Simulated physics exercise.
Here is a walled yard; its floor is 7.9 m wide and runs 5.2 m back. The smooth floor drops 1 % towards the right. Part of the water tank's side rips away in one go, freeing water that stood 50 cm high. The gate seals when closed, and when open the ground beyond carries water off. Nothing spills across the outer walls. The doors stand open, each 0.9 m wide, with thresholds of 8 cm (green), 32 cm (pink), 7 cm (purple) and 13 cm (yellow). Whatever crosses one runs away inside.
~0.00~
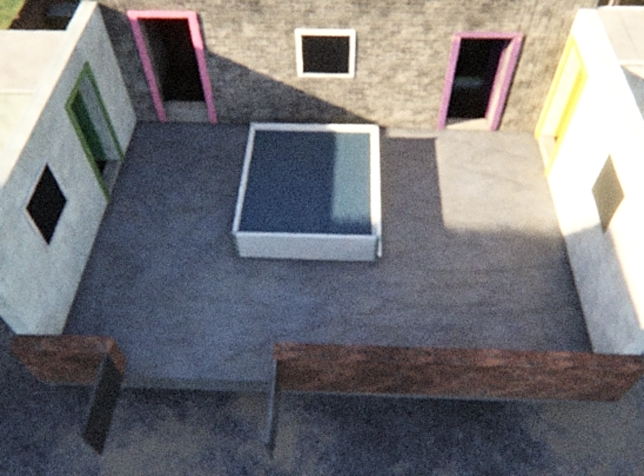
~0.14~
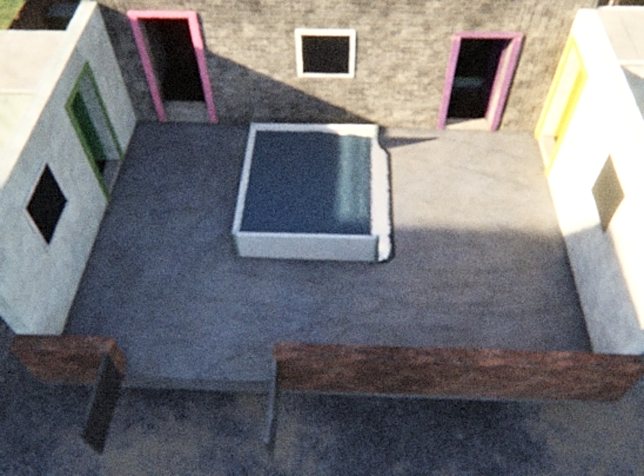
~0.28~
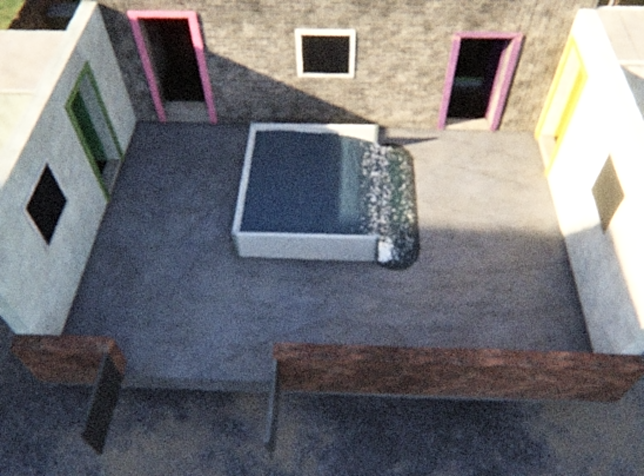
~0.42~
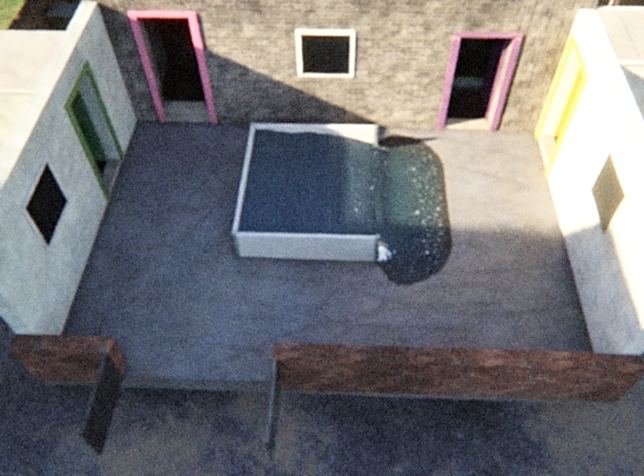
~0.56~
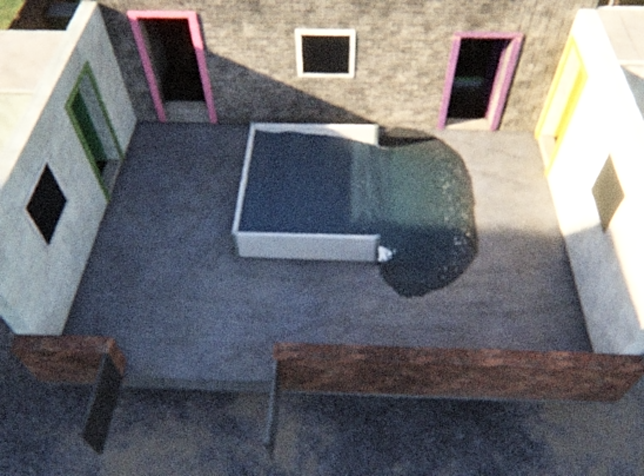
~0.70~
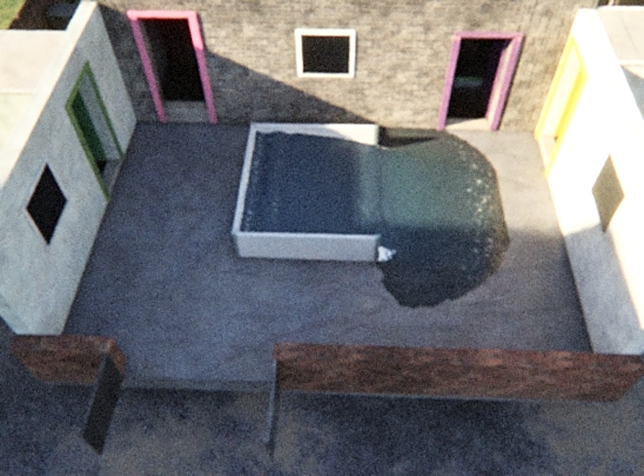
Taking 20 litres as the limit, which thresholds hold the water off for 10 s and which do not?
The water let in: At the green door it keeps below the limit; at the pink door it keeps below the limit; at the purple door it goes over the limit; at the yellow door it exceeds the limit.
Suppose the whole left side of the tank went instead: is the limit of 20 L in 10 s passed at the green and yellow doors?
Then: Green over, yellow not over.
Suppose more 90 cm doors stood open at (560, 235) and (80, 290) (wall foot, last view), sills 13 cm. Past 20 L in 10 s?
In that order: Over, below.
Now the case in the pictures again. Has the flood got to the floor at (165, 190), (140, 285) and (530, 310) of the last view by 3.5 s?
In turn: Not reached, not reached, wet.
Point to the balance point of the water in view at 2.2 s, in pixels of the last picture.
At about (411, 206).
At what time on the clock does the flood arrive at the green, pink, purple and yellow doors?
Arrival: Green 8.0 s, pink 7.0 s, purple 0.9 s, yellow 1.1 s.
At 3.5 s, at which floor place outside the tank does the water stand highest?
At about (588, 366).
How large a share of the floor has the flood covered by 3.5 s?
Near 40 per cent is wet.
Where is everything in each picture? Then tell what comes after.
In the first picture, still water, 50 cm deep, in the water tank at (310, 180).
In the second picture, the front is at (382, 151), 1.3 m from the gap at (374, 193); 0.5 m2 of floor is under water; 50 cm left at the back of the water tank.
In the third picture, water pours out at (374, 195) and has run 1.4 m, to (395, 147); typically 10 cm deep outside, 50 cm at the water tank's back.
In the fourth picture, the front is at (416, 144), 1.7 m from the gap at (374, 196); 3.3 m2 of floor is under water; 50 cm left at the back of the water tank.
In the fifth picture, the front is at (428, 138), 2.0 m from the gap at (374, 196); 4.8 m2 of floor is under water; 50 cm left at the back of the water tank.
In the sixth picture, water pours out at (374, 196) and has run 2.3 m, to (498, 257); typically 6 cm deep outside, 44 cm at the water tank's back.
After 1.4 s water covers 35 % of the floor and is deepest (26 cm) near (548, 206); green door not reached, pink door not reached, purple door 9 cm at the sill, 0 L in, yellow door 19 cm at the sill, 0 L in.
After 2.2 s water covers 40 % of the floor and is deepest (36 cm) near (530, 136); green door not reached, pink door not reached, purple door 12 cm at the sill, 5 L in, yellow door 32 cm at the sill, 31 L in.
After 3.5 s water covers 40 % of the floor and is deepest (32 cm) near (588, 366); green door not reached, pink door not reached, purple door 18 cm at the sill, 35 L in, yellow door 27 cm at the sill, 156 L in.
After 6.0 s water covers 70 % of the floor and is deepest (18 cm) near (591, 378); green door not reached, pink door not reached, purple door 12 cm at the sill, 123 L in, yellow door 13 cm at the sill, 206 L in.
After 10.0 s water covers 90 % of the floor and is deepest (10 cm) near (578, 378); green door 6 cm at the sill, 0 L in, pink door 2 cm at the sill, 0 L in, purple door 8 cm at the sill, 138 L in, yellow door 10 cm at the sill, 207 L in.
